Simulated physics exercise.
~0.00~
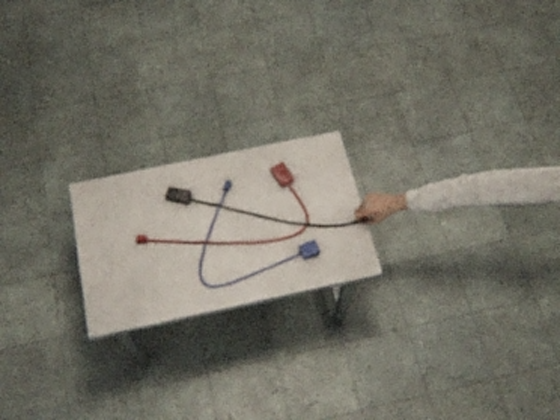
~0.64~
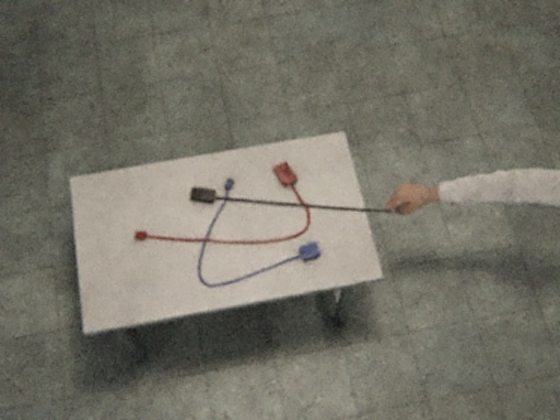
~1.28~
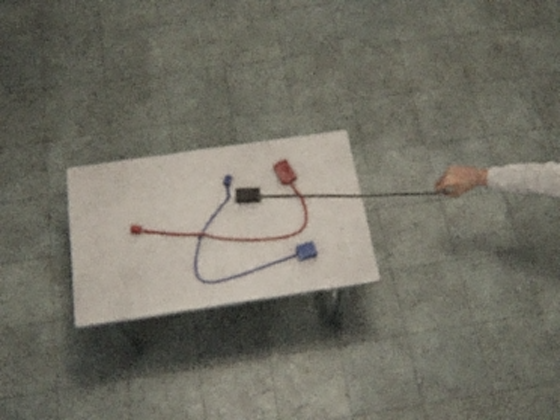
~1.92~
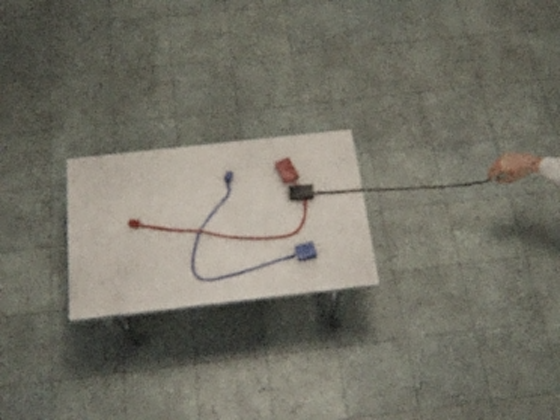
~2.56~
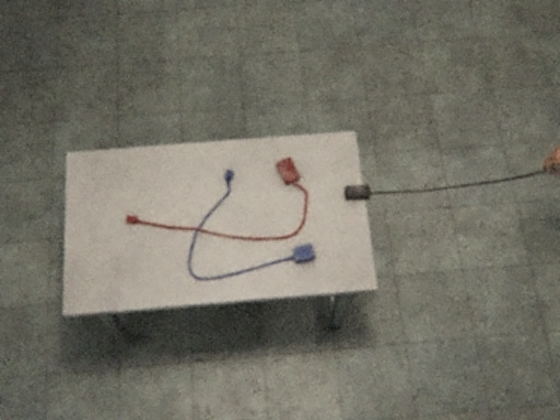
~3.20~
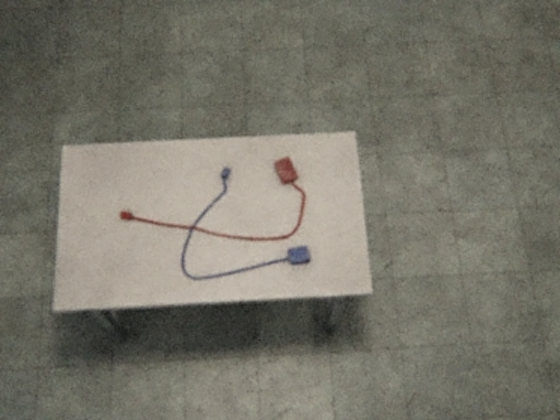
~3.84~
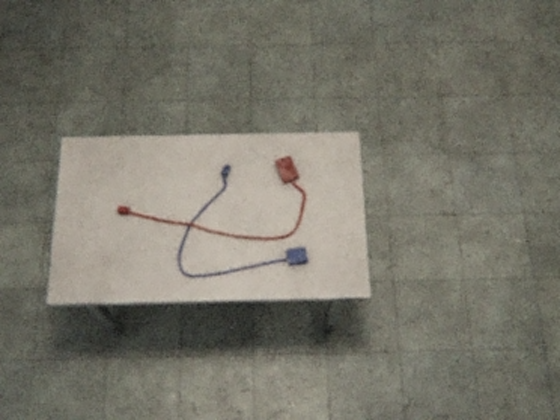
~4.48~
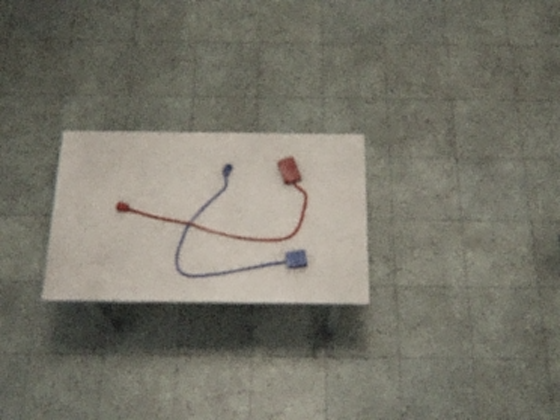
At the start, three overlapping leads, one black, one red and one blue, lie on a pale side table, and a hand at the right grips the end of the black one. The hand pulls it rightwards, drawing its black charger across the table past the blue plug. The charger slides on over the red lead, just below the red charger, and reaches the right edge. It then leaves the table and goes out of view with the hand. The view drifts slightly, and the red and blue leads remain crossed in their places.
